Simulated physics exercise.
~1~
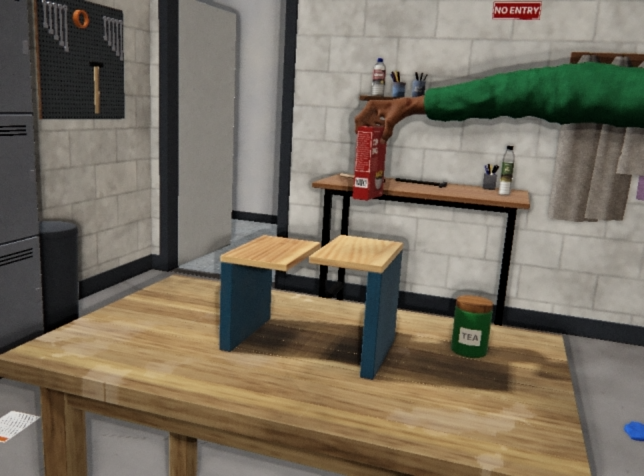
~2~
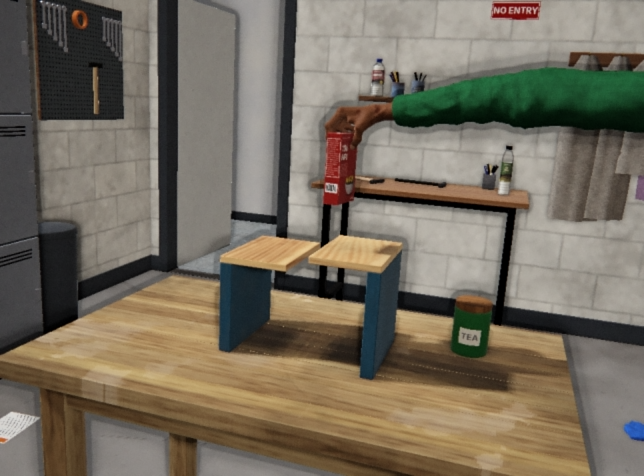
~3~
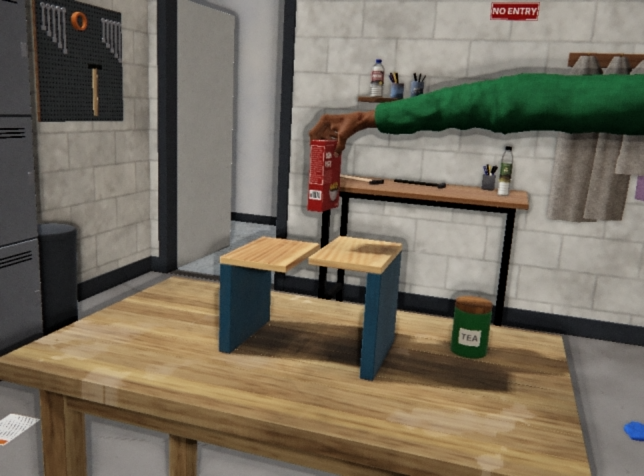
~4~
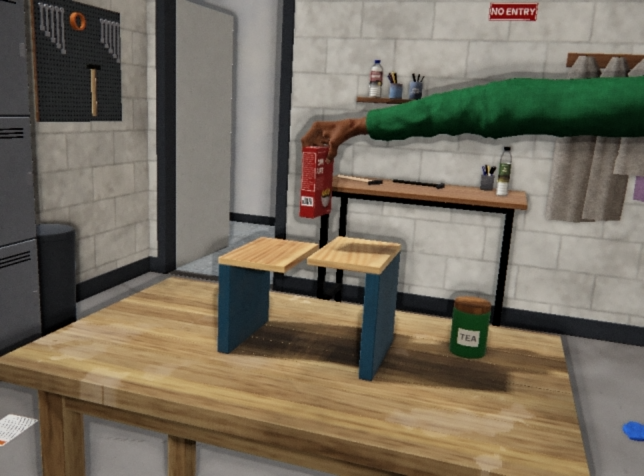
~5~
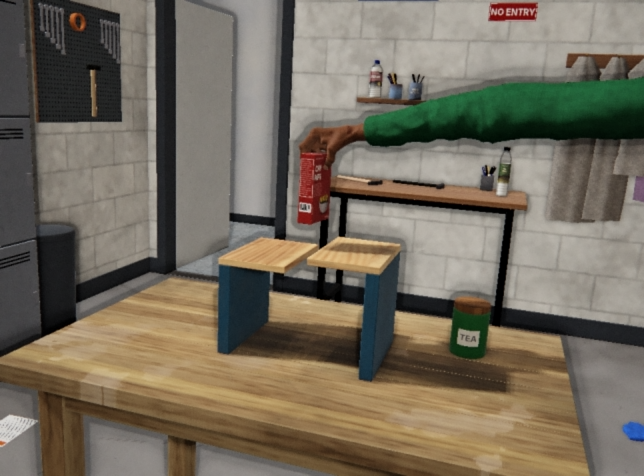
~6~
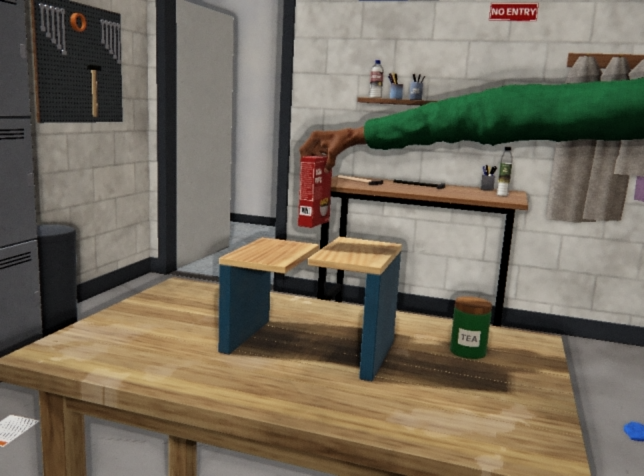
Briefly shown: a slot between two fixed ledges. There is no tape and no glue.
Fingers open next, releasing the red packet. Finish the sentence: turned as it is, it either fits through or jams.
Turned as it is, it fits through.
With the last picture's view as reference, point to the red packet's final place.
End position, last frame: About (323, 317).
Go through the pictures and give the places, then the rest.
Being brought over the gap; red packet (371, 162); green jar (472, 326), in the first frame.
Being brought over the gap; red packet (341, 168); green jar (471, 326), in the second frame.
Being brought over the gap; red packet (325, 175); green jar (471, 327), in the third frame.
Being brought over the gap; red packet (317, 181); green jar (470, 327), in the fourth frame.
Being brought over the gap; red packet (315, 187); green jar (470, 327), in the fifth frame.
Poised above the slot; red packet (316, 190); green jar (471, 327), in the sixth frame.
Then, 0.50 s past the last view, red packet rocked 8° from its first pose near (312, 275).
Then, 0.70 s past the last view, red packet rocked 50° from its first pose near (298, 301).
Finally, down or leaning hard on the stand or table, red packet; green jar still in place. Final places as the last picture's camera would see them, red packet near (323, 316). The packet drops through.
